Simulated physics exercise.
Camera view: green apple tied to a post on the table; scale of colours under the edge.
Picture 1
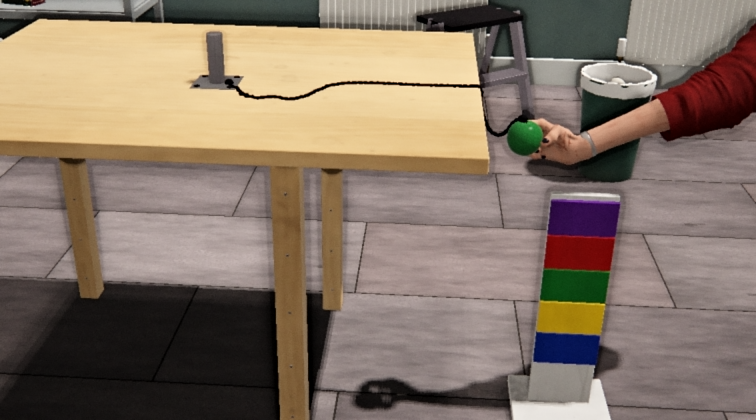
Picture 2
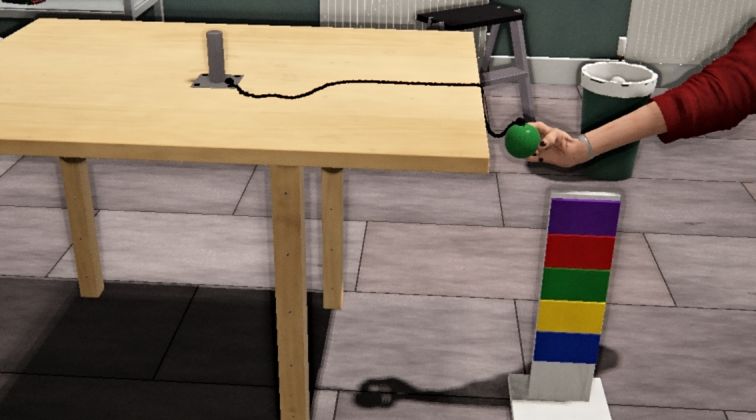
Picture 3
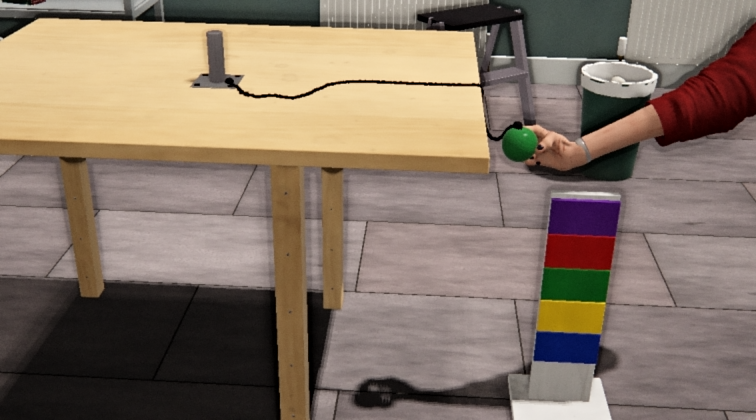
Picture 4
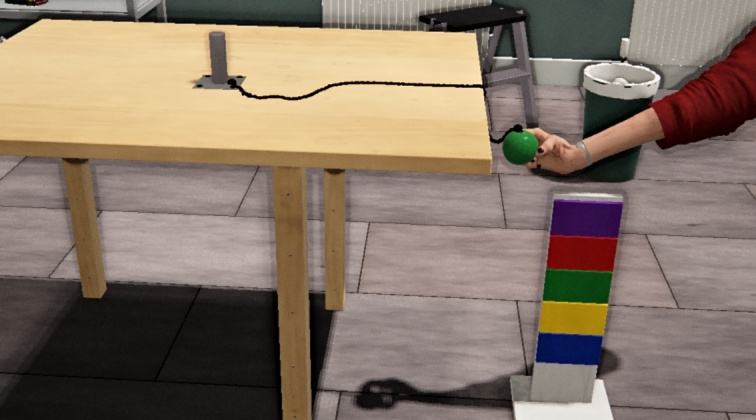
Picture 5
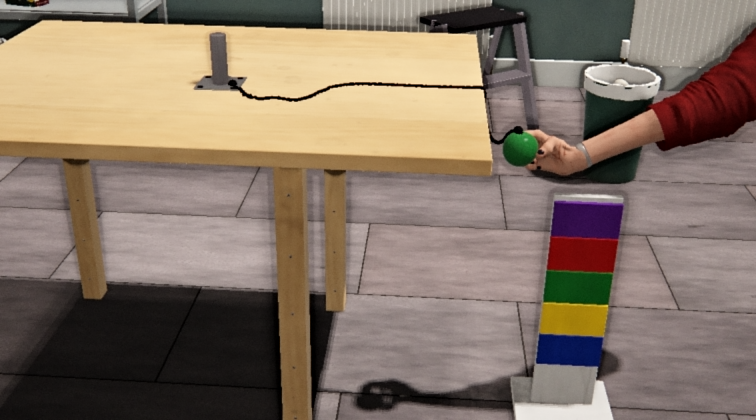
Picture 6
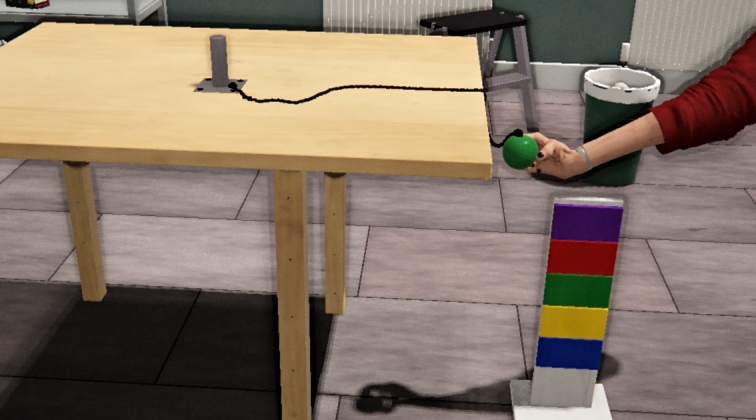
A hand in a red sleeve held a green ball on a black cord just off the table's edge, above a striped colour scale, and barely moved, lowering it very slightly.
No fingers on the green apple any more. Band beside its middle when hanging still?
Red.
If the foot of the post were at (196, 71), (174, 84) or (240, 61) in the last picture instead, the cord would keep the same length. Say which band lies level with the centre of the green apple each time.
Result 1: Purple. Result 2: Purple. Result 3: Red.
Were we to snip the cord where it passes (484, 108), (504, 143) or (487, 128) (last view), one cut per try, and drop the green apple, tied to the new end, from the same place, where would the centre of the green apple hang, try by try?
Taking the tries in order gives (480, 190), (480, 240) and (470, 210).
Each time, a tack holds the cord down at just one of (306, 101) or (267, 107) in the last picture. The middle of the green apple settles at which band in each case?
Taking the two tries in turn, you'd get purple and then purple.
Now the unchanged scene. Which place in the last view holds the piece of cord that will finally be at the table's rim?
You'll find it close to (422, 89).
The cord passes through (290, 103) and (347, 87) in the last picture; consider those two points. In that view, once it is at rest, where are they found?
(331, 91) for the first, (408, 95) for the second.
Early on, apple near (498, 244); level with red.
Midway, apple near (453, 260); level with red.
Near the end, apple near (473, 256); level with red.
Finally, apple near (479, 259); level with red. Its centre hangs level with the red band.
